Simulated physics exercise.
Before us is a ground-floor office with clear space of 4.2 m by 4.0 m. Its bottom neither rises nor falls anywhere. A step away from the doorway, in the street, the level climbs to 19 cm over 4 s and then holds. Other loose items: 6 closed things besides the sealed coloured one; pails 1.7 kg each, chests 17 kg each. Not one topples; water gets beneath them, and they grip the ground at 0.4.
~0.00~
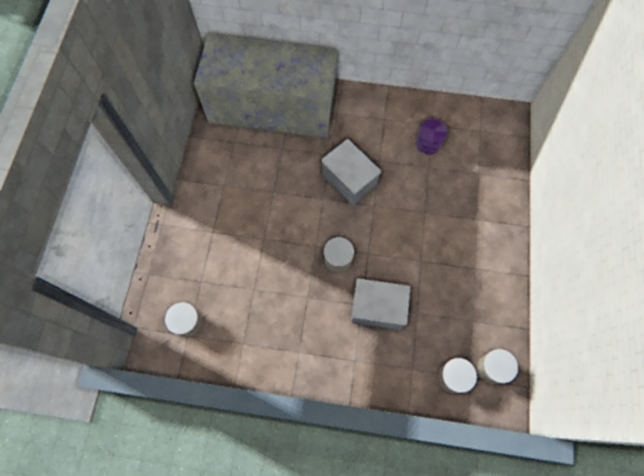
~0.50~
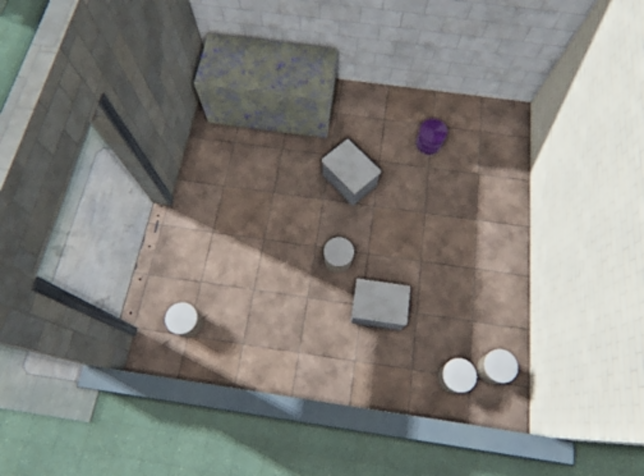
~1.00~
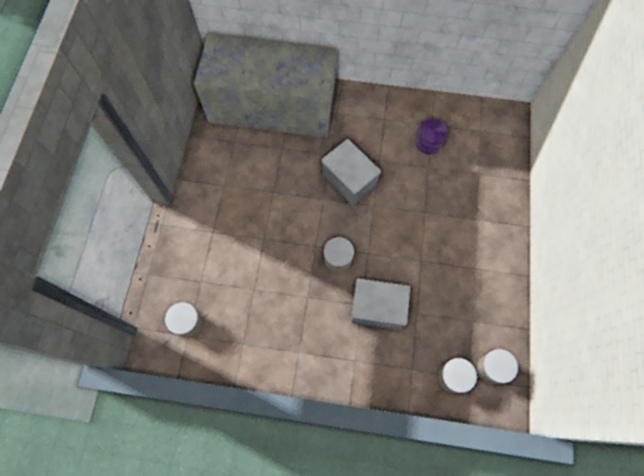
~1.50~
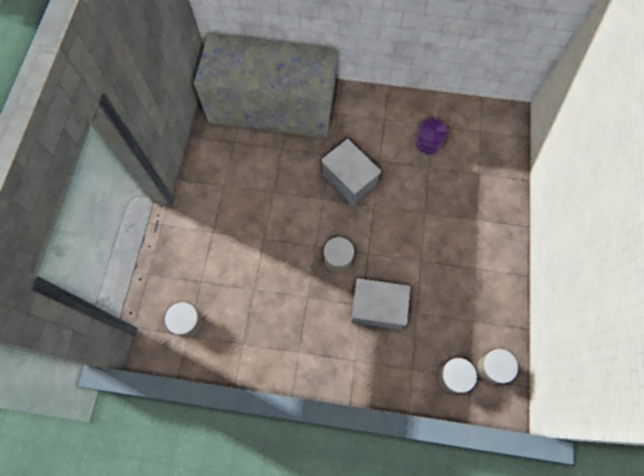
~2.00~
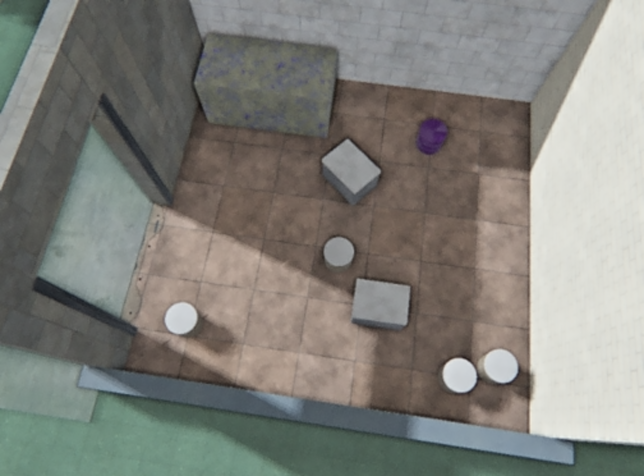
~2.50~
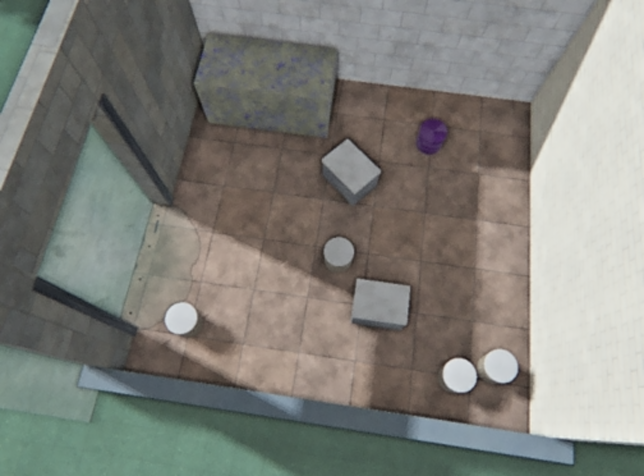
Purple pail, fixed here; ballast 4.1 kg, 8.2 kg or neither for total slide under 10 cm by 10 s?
My call: It requires the heavier amount.
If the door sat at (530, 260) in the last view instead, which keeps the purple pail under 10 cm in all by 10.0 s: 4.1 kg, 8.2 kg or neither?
Moved there, the heavy choice alone works.
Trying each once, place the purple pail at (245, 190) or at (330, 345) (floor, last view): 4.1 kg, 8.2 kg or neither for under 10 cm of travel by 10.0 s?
One by one: Only the big mass suffices; neither mass suffices.
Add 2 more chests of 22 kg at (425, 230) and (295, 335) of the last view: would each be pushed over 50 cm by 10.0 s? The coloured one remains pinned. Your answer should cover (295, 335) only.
Result: Exceeds it.
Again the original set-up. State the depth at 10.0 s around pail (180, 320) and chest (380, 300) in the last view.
I'd estimate 10 cm for the first and 9 cm for the second.
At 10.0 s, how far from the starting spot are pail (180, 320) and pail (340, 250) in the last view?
400 cm and 250 cm respectively.
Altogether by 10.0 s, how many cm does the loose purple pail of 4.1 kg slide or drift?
Around 60 centimetres in total.
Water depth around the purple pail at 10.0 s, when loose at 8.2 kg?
About 7 cm.
After 3.5 s the purple pail would be 0 cm from its start with 4.1 kg and 0 cm from its start with 8.2 kg; 0 cm of water round it then.
After 4.5 s the purple pail would be 0 cm from its start with 4.1 kg and 0 cm from its start with 8.2 kg; 0 cm of water round it then.
After 7.0 s the purple pail would be 0 cm from its start with 4.1 kg and 0 cm from its start with 8.2 kg; 1 cm of water round it then.
After 10.0 s the purple pail would be 62 cm from its start with 4.1 kg and 0 cm from its start with 8.2 kg; 7 cm of water round it then.
